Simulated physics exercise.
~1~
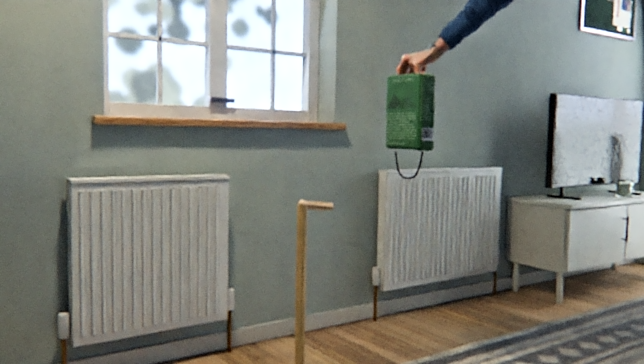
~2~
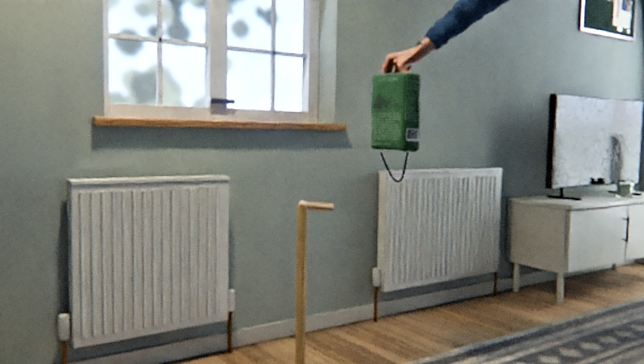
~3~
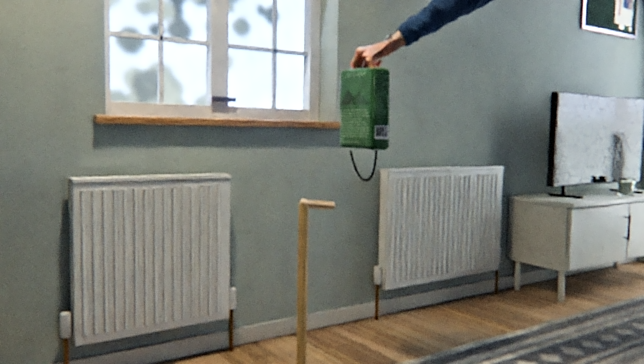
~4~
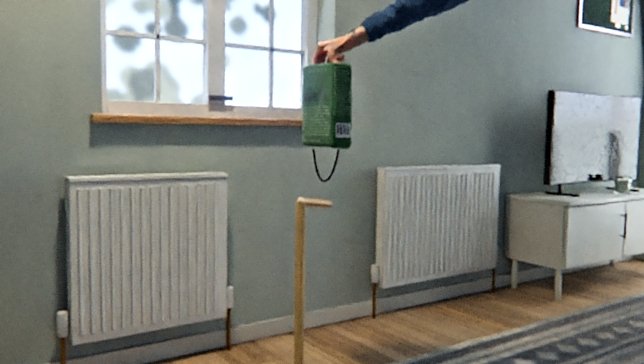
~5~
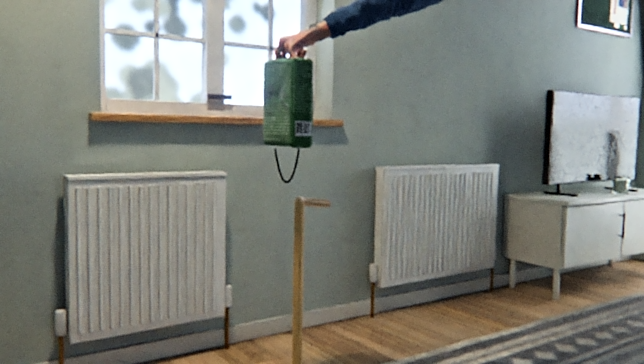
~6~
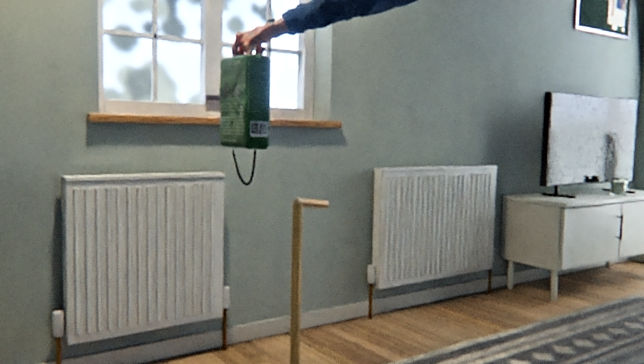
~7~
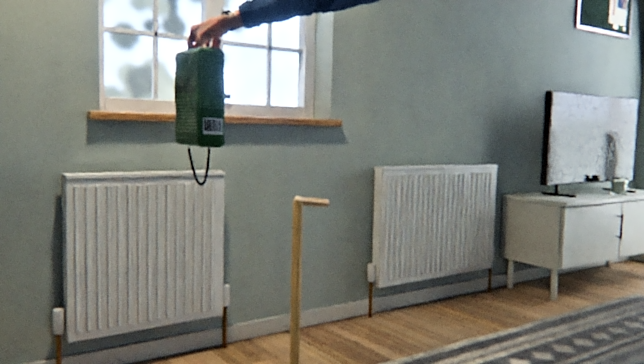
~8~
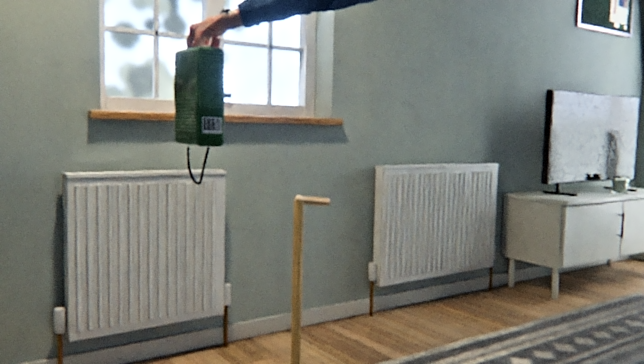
A green bag with a dark loop dangling beneath it was carried steadily leftward by a hand, passing above a wooden post with a hooked top without catching, and it ended up held still in front of the window, clear of the post.
